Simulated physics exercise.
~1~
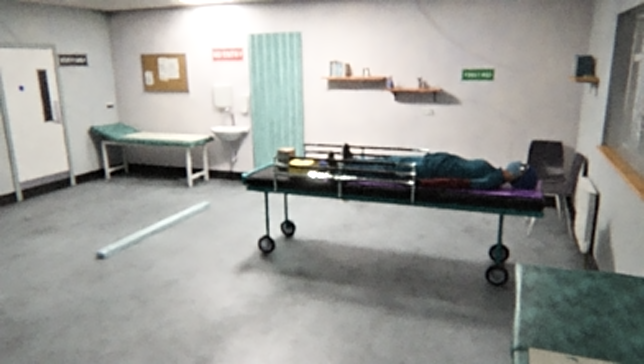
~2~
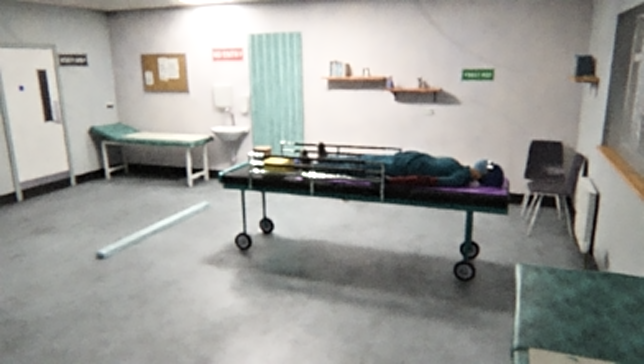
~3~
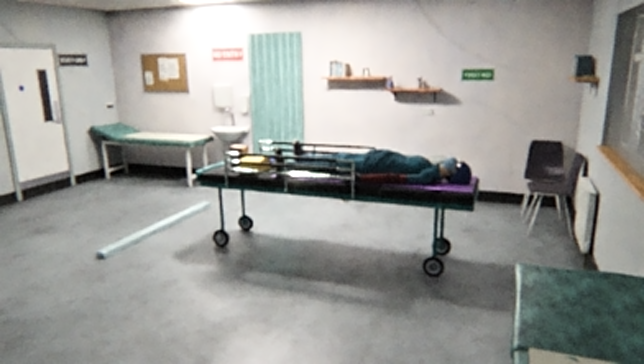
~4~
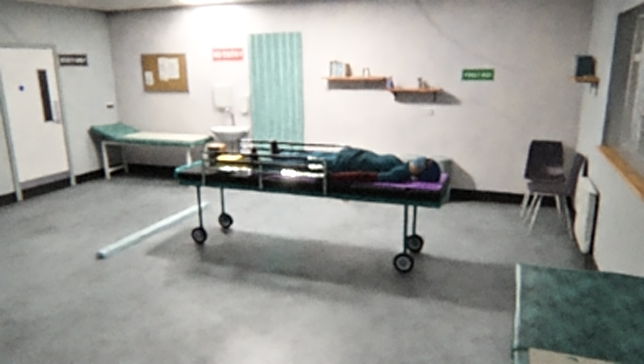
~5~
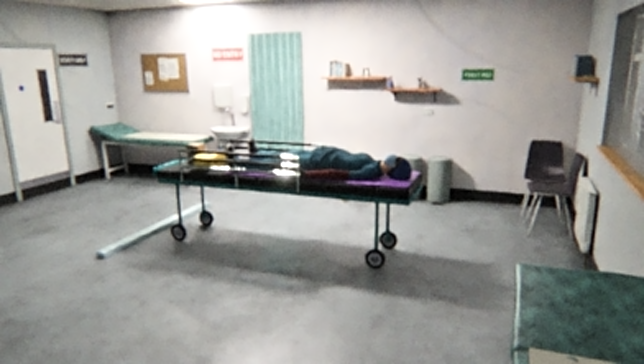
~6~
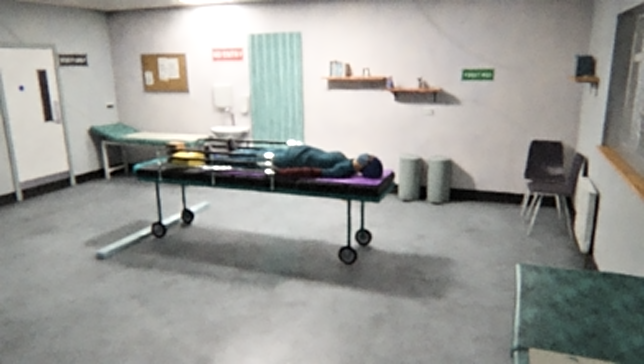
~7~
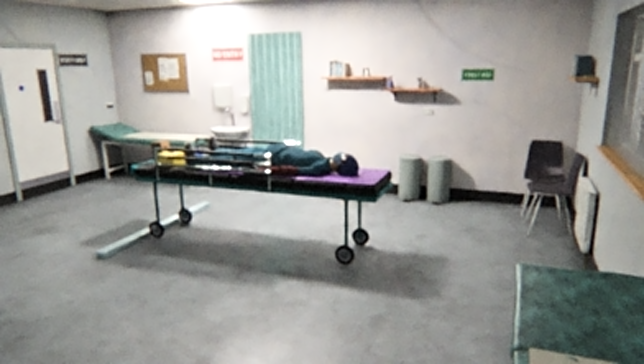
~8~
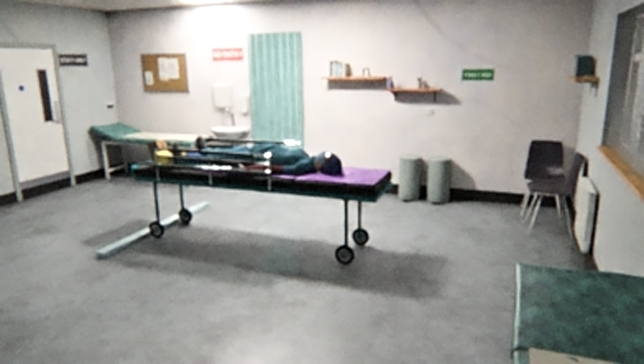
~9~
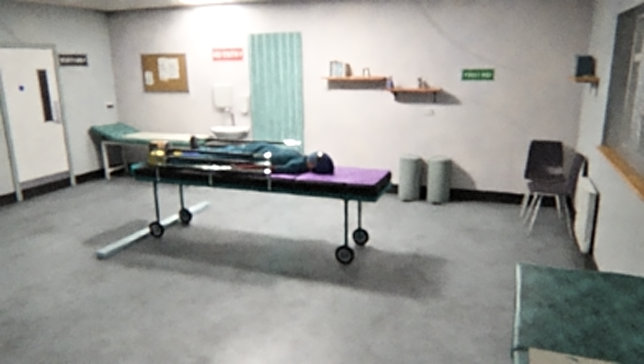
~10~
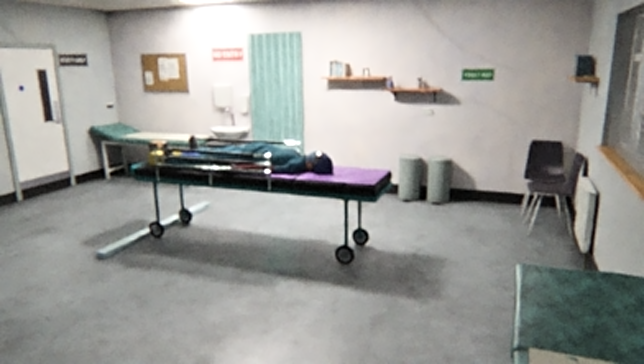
The footage shows a hospital trolley carrying a person lying down rolling left across a room until its wheels stop at a pale sill on the floor. The person slides a little farther toward the left end, then settles, still on the trolley with the items beside them.
